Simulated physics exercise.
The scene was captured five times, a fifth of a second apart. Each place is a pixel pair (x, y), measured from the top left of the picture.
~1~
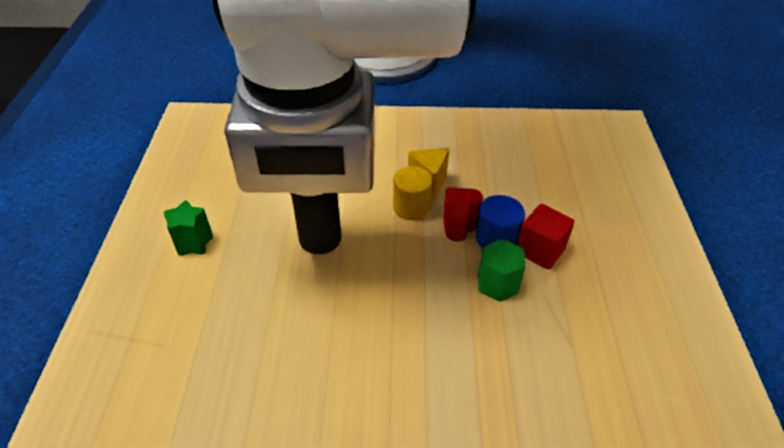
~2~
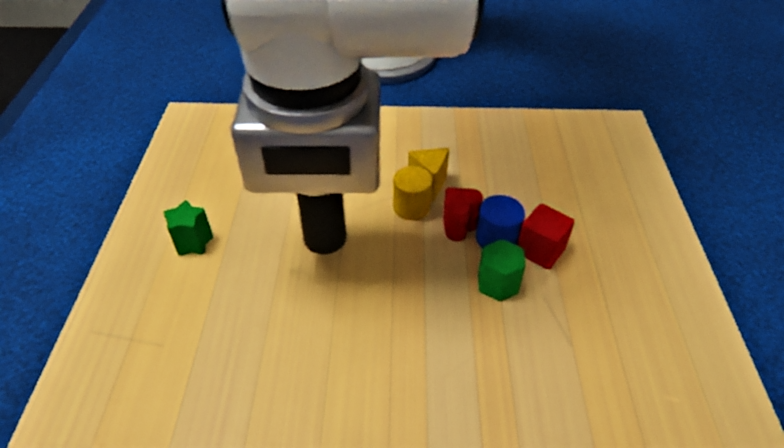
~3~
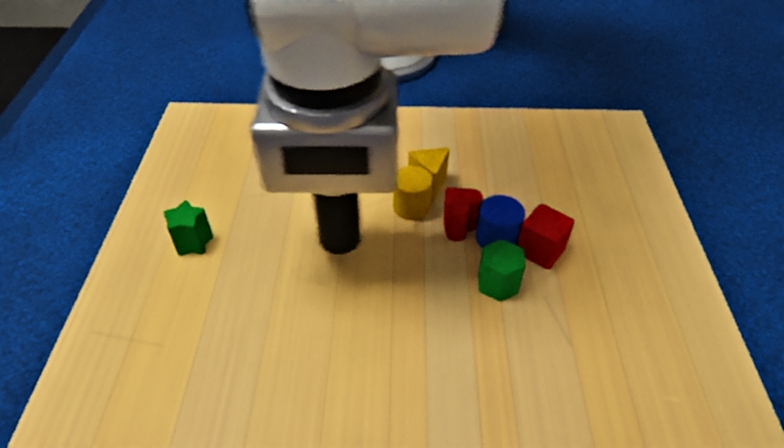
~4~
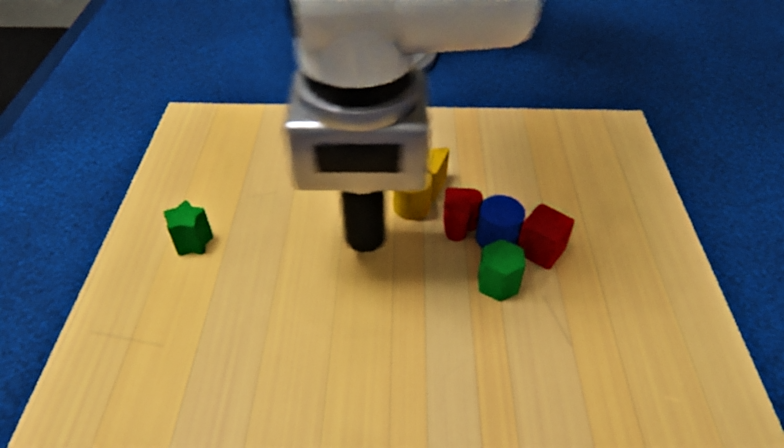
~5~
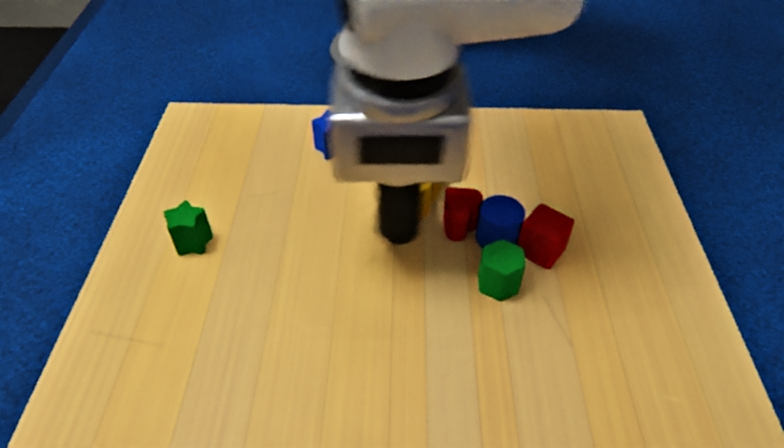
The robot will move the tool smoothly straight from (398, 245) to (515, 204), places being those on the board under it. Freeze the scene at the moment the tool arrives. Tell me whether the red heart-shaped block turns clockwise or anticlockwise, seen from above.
Viewed from overhead, the red heart-shaped block winds up turned anticlockwise.
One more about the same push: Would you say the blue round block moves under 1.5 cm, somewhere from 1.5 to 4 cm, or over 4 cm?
Verdict: More than 4 cm.
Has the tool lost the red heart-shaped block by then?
No, that is not how it ends up.
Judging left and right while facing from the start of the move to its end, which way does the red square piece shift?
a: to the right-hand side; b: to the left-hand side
a
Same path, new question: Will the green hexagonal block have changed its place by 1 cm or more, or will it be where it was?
It is untouched.
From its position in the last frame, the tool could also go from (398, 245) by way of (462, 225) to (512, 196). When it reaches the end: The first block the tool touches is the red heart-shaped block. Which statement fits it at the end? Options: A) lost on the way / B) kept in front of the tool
B - kept in front of the tool.
On the path given first. One third of the way, tool at (441, 216); red heart-shaped block at (476, 194), turned 15° anticlockwise; blue round block at (508, 210).
Two thirds of the way, tool at (481, 202); red heart-shaped block at (509, 175), turned 25° anticlockwise; blue round block at (526, 205); red square piece at (562, 228).
At the end, tool at (518, 189); yellow round block unmoved; red heart-shaped block at (541, 160), turned 50° anticlockwise; blue round block at (552, 200); green hexagonal block unmoved; red square piece at (572, 232), turned 15° clockwise.
